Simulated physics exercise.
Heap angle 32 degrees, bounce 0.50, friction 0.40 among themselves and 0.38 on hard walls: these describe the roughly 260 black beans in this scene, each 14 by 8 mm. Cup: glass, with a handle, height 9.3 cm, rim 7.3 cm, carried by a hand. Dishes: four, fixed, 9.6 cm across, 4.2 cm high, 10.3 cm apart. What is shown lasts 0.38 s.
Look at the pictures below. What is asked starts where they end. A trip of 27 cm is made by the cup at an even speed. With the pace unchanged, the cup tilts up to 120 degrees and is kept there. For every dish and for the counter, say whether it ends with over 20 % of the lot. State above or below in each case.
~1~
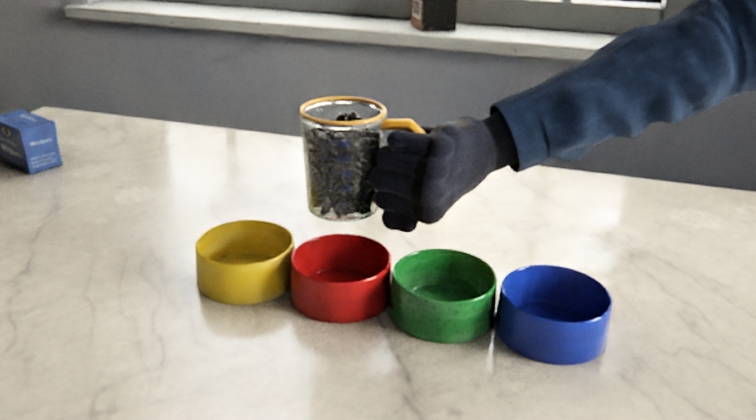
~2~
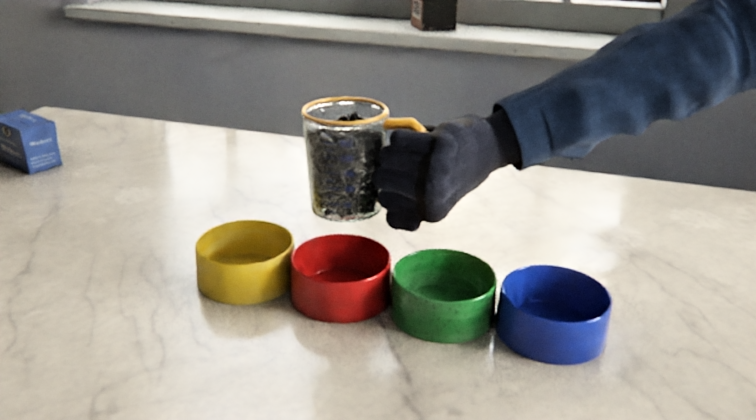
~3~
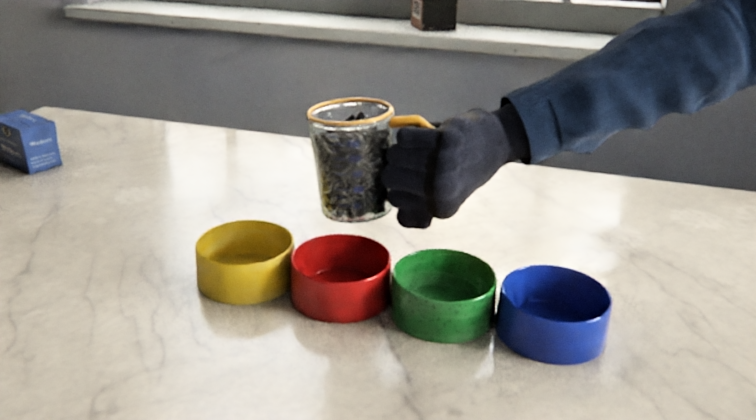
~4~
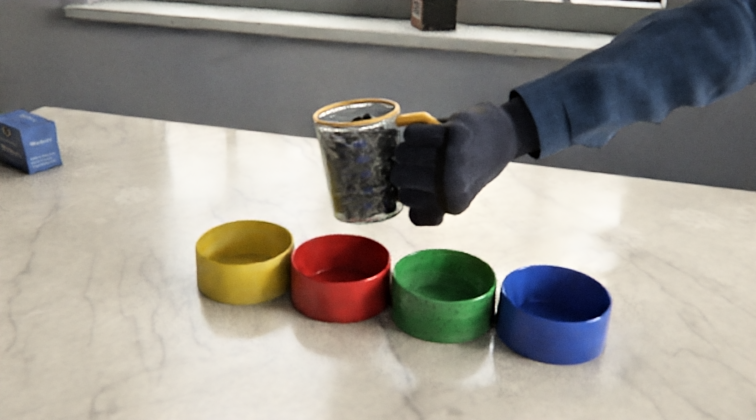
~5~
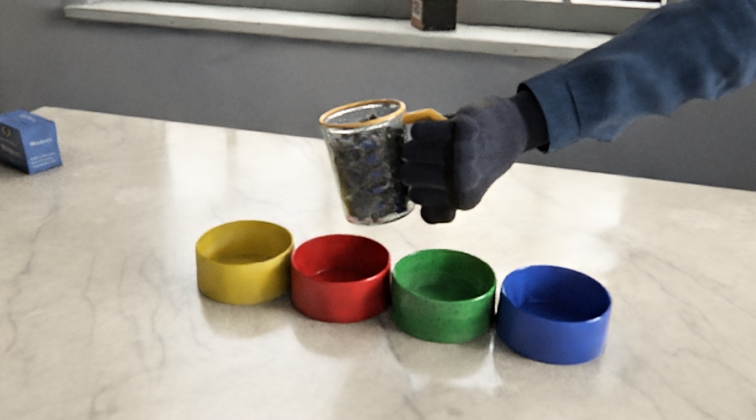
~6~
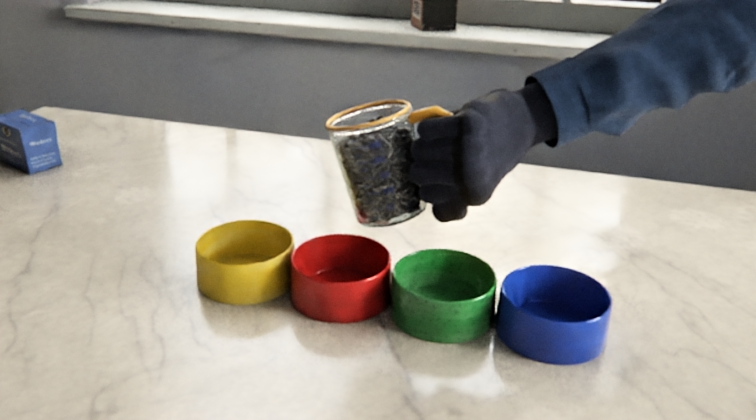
In each case: Red below, blue above, green below, yellow below, counter below.
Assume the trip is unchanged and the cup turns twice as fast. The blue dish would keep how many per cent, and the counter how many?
Then the blue dish would get 0 and the counter 0.
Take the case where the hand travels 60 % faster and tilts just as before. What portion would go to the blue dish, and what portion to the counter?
Shares: Blue 100, counter 0.
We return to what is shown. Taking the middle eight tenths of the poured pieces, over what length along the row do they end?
It covers some 6 centimetres of the row.
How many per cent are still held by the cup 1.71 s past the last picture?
Close to 90 in a hundred.
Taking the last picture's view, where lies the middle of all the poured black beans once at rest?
Close to pixel (549, 309).
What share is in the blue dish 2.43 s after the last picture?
Share at that time: Approx. 85 per cent.
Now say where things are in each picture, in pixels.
The first frame shows cup at (343, 159), tilt 0 degrees, lip at (304, 106), moved 0.0 cm; middle of the pieces at (348, 169); yellow dish at (245, 242); red dish at (341, 257); green dish at (445, 274); blue dish at (556, 292).
The second frame shows cup at (346, 160), tilt 1 degrees, lip at (306, 107), moved 0.3 cm; middle of the pieces at (351, 169).
The third frame shows cup at (354, 161), tilt 4 degrees, lip at (311, 110), moved 1.0 cm; middle of the pieces at (359, 170).
The fourth frame shows cup at (362, 162), tilt 8 degrees, lip at (317, 113), moved 1.8 cm; middle of the pieces at (368, 171).
The fifth frame shows cup at (371, 163), tilt 11 degrees, lip at (324, 117), moved 2.7 cm; middle of the pieces at (377, 172).
The sixth frame shows cup at (380, 164), tilt 15 degrees, lip at (330, 121), moved 3.5 cm; middle of the pieces at (387, 172); yellow dish at (245, 242); red dish at (341, 257); green dish at (445, 274); blue dish at (556, 292).
Then, 1.02 s after the last picture, tilt 63 degrees; cup holds 100 %.
Then, 1.71 s after the last picture, tilt 96 degrees; cup holds 90 %, blue 5 %, green 5 %.
Then, 2.43 s after the last picture, tilt 120 degrees; cup holds 5 %, blue 85 %, green 5 %.
In the end, red 0 %, blue 90 %, green 5 %, yellow 0 %, counter 0 %.
